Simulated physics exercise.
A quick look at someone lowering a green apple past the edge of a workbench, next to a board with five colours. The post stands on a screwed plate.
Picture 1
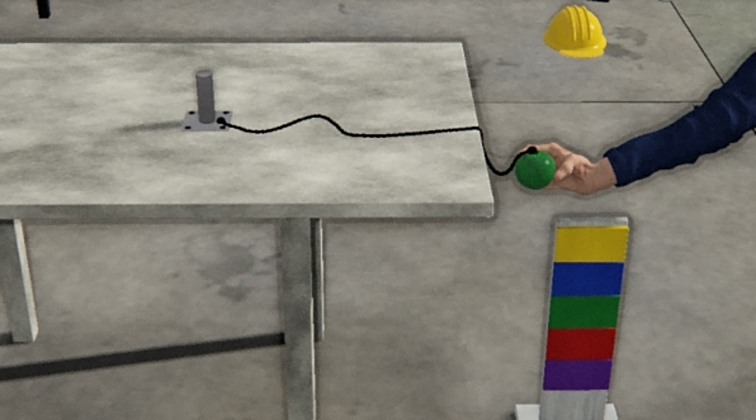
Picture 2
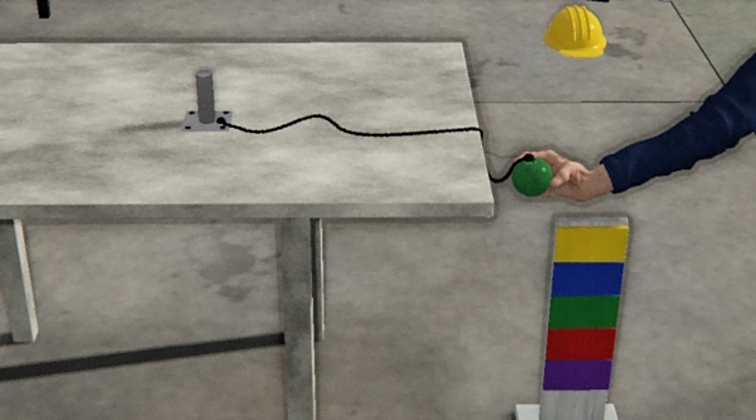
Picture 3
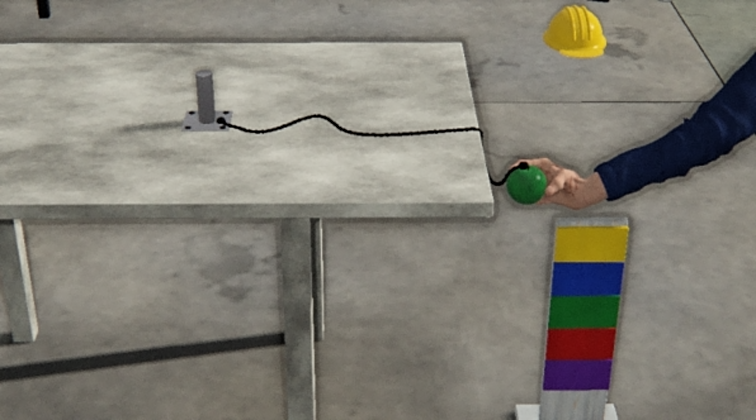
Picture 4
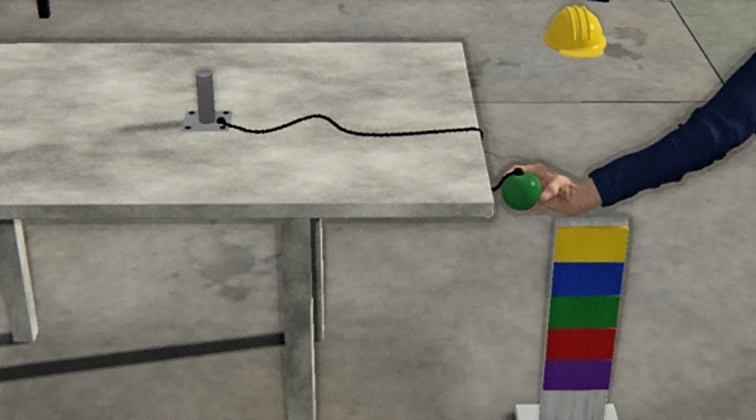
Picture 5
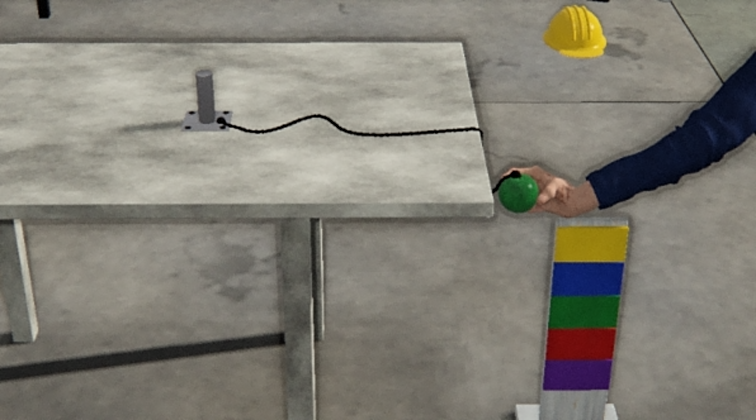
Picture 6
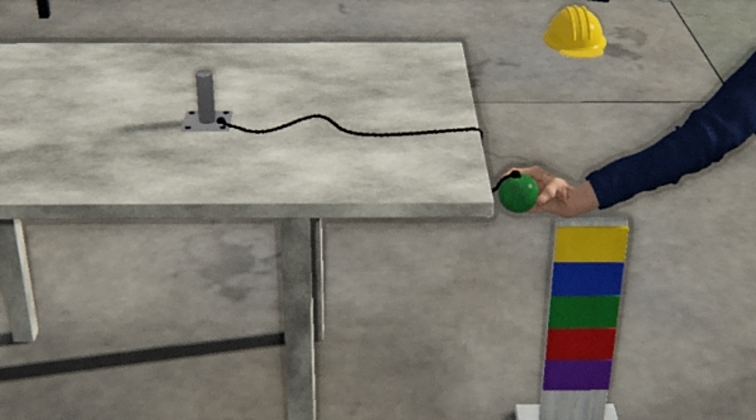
In the video, a hand holds a green ball tied by a slack black cord to a post on a table, beside a color-banded board. The hand moves the ball slightly down and left near the table's edge.
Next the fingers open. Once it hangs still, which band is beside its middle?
Its centre hangs level with the blue band.
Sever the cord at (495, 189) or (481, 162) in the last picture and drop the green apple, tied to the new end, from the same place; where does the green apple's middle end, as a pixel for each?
In that order: (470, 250) and (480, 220).
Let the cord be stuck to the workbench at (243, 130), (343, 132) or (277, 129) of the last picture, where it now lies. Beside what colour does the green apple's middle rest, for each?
Try by try: Blue; yellow; blue.
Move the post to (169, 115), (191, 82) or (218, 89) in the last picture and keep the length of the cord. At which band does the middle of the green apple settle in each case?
It would be yellow; yellow; blue.
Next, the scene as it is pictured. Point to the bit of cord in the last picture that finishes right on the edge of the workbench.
It lies at about (441, 132).
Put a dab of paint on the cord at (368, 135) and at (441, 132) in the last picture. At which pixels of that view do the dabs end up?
The first at (409, 124), the second at (479, 131).
Soon after, apple near (468, 263); level with blue.
Then, apple near (478, 268); level with blue.
At rest, apple near (478, 273); level with blue. Its middle rests at the blue band.
